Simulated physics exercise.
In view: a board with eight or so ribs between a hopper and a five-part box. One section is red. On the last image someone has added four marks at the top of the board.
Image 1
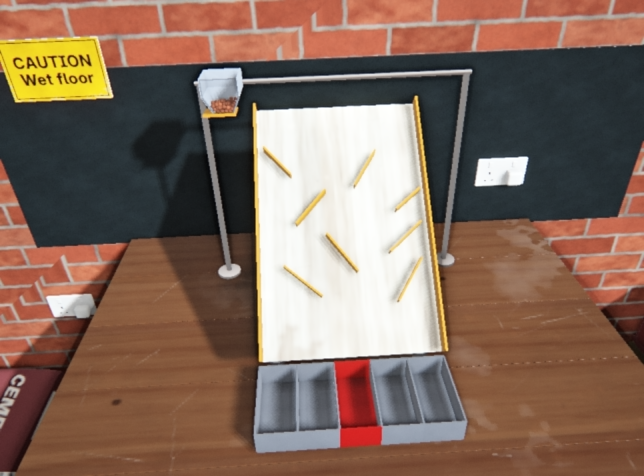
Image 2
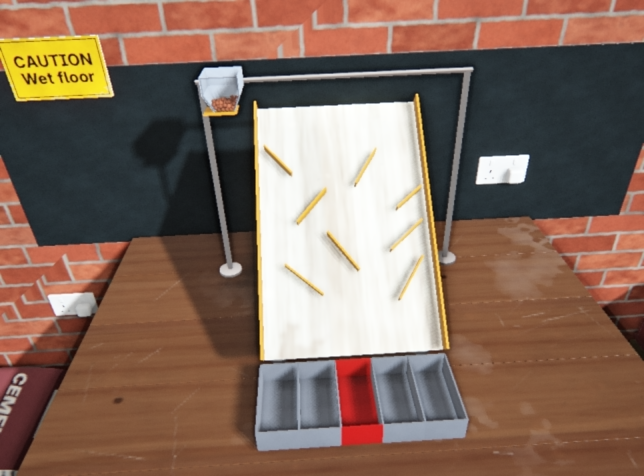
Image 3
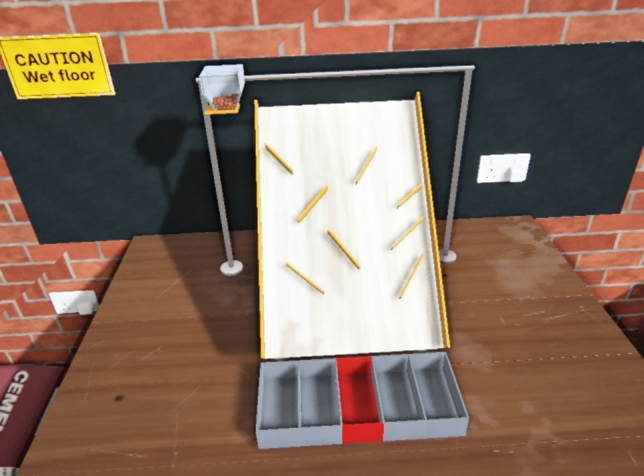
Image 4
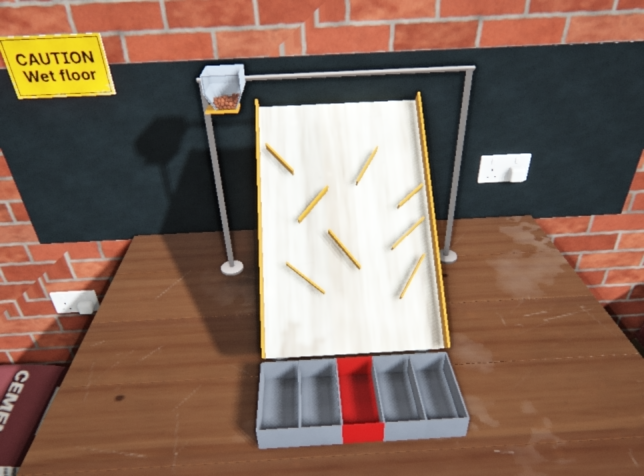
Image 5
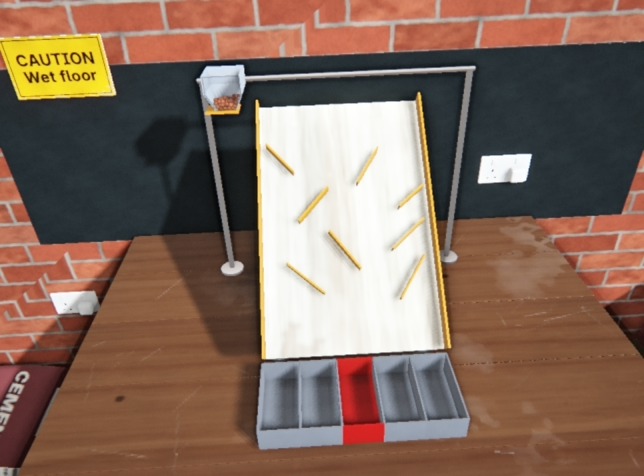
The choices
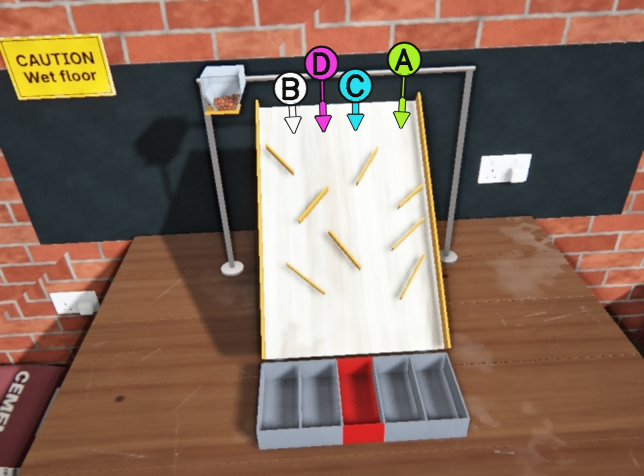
Nothing moves beyond a slight camera drift as a small hopper sits above a ribbed white board and five-part box with a red section.
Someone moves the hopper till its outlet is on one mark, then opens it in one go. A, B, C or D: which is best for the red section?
Mark A.
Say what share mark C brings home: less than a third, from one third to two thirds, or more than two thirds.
Less than a third.
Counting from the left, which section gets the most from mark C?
The fourth.
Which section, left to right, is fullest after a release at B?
It is the first one.
On the marked copy, mark A meets the board at (401, 122); mark B meets the board at (293, 127); mark C meets the board at (355, 124); mark D meets the board at (323, 125).
Choosing A, roughly a third in the red section, roughly half in other sections, about a tenth outside the box.
Choosing B, about a tenth in the red section, almost all in other sections.
Choosing C, about a tenth in the red section, the larger part in other sections, just a few outside the box.
Choosing D, just a few in the red section, almost all in other sections.
